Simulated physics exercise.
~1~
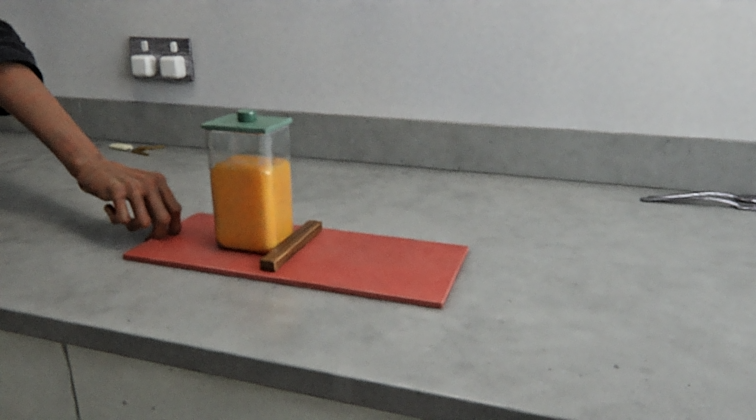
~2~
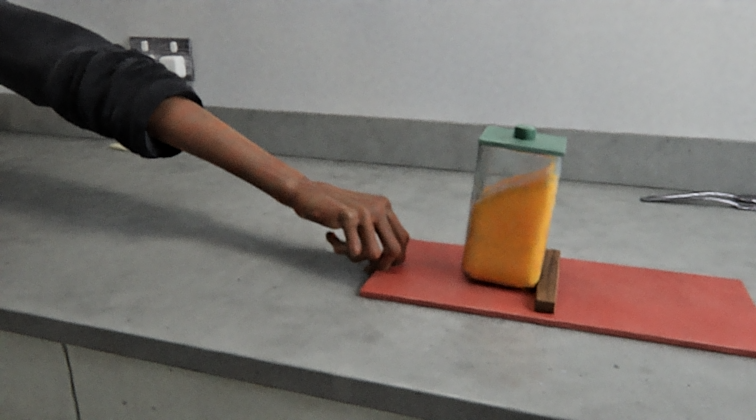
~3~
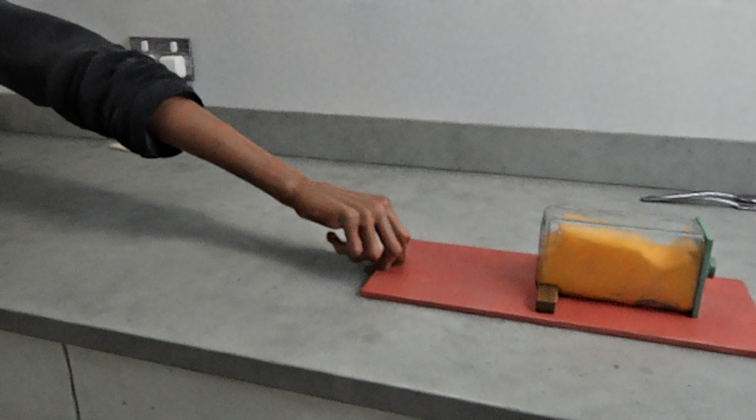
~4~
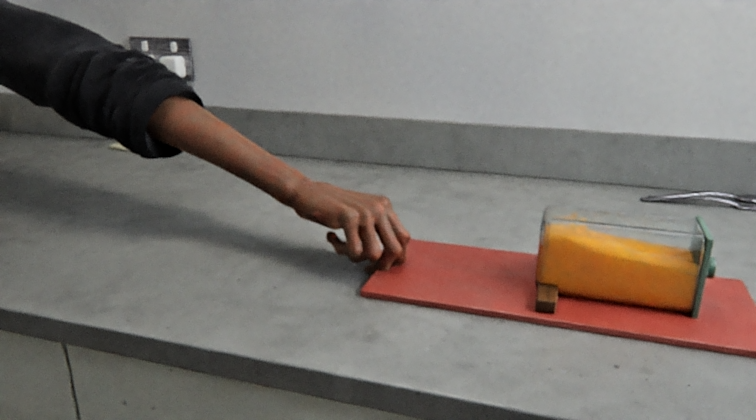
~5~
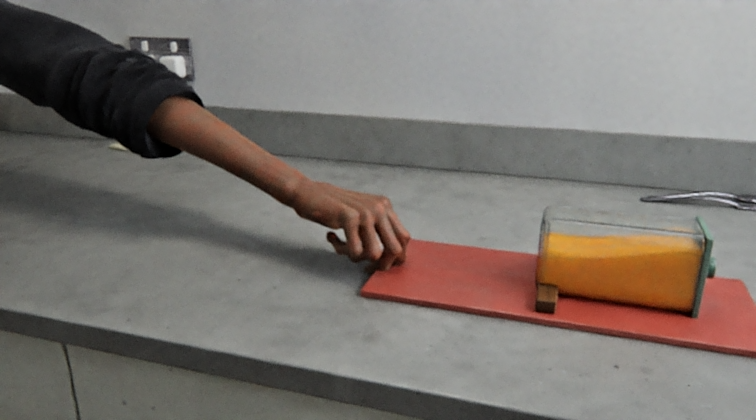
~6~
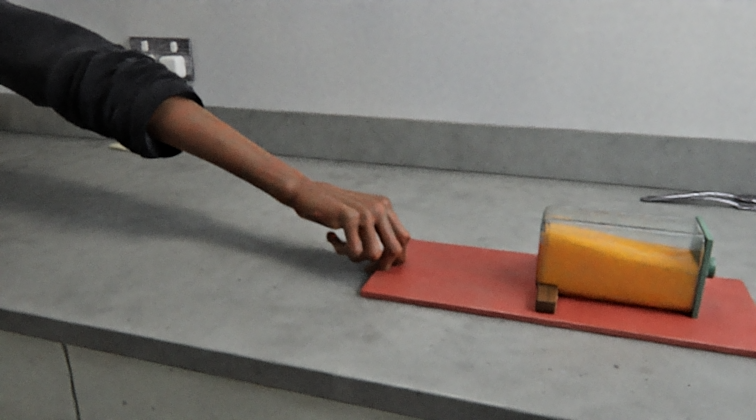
In the video, a hand slides a red board to the right along a gray counter, carrying a green-capped clear container of orange liquid. The container tips rightward over a low wooden strip and ends lying on its side, liquid sloshing inside.
